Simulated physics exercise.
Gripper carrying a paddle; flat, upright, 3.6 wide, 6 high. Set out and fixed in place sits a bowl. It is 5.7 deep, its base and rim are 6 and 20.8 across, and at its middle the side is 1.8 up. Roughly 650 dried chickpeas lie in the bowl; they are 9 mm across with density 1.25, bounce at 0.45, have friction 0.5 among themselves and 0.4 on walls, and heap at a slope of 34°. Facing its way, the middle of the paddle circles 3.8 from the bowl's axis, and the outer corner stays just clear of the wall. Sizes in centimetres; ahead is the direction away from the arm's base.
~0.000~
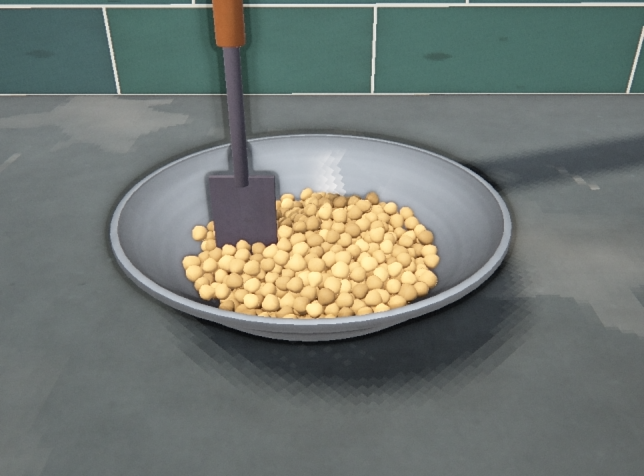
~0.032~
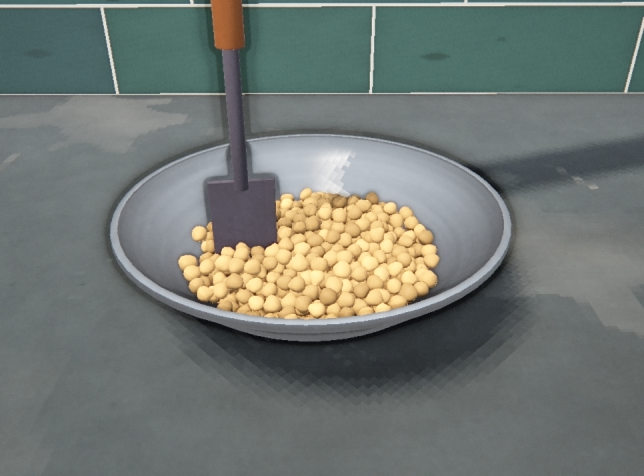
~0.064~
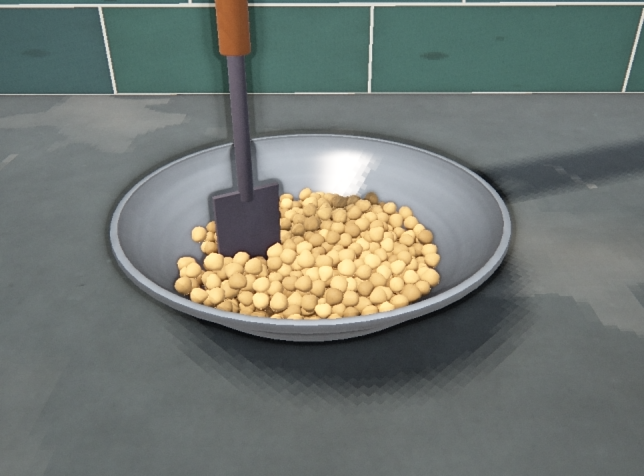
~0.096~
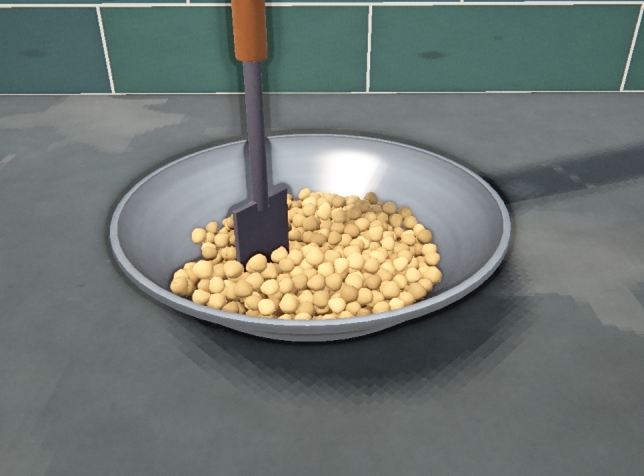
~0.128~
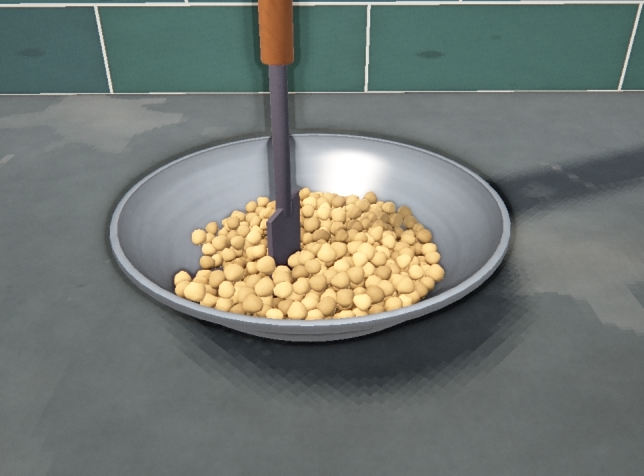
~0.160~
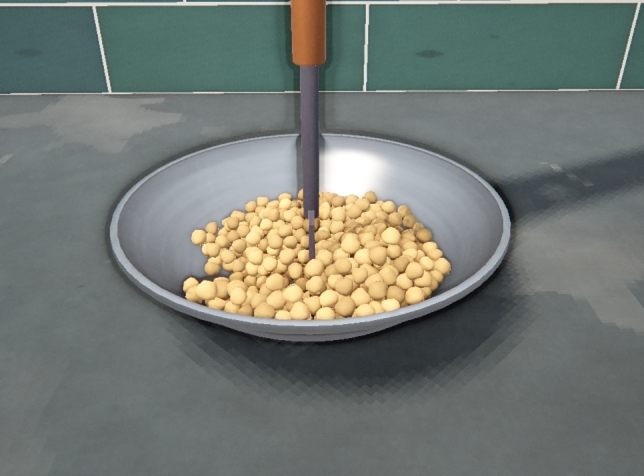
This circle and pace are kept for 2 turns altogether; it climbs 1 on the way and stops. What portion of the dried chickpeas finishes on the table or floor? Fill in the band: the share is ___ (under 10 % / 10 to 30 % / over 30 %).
The share is under 10 %.
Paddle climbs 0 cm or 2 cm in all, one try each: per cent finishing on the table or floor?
About 5 per cent on the first try and 0 per cent on the second.
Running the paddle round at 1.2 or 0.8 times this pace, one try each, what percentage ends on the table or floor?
Around 5 percent for the first try and 0 percent for the second.
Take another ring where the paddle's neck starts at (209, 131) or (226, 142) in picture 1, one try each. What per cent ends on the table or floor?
Around 5 per cent on the first try, around 5 per cent on the second.
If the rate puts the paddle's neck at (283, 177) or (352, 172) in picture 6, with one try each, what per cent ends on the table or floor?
First try: Around 0 %; second try: Around 10 %.
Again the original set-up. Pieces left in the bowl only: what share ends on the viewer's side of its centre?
Roughly 50 percent of it.
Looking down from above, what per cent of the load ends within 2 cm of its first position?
Around 10 in a hundred.
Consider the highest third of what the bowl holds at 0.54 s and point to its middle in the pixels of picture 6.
About pixel (242, 204).
After 0.54 s, 337° round, highest piece 7 above the table; 641 in the bowl, 5 on the table or floor.
After 0.92 s, 224° round, highest piece 6 above the table; 641 in the bowl, 5 on the table or floor.
After 1.31 s, 0° round, highest piece 6 above the table; 640 in the bowl, 6 on the table or floor.
After 2.01 s, 0° round, highest piece 5 above the table; 640 in the bowl, 6 on the table or floor.
At rest, 640 in the bowl, 6 on the table or floor. That is 1 % on the table or floor.
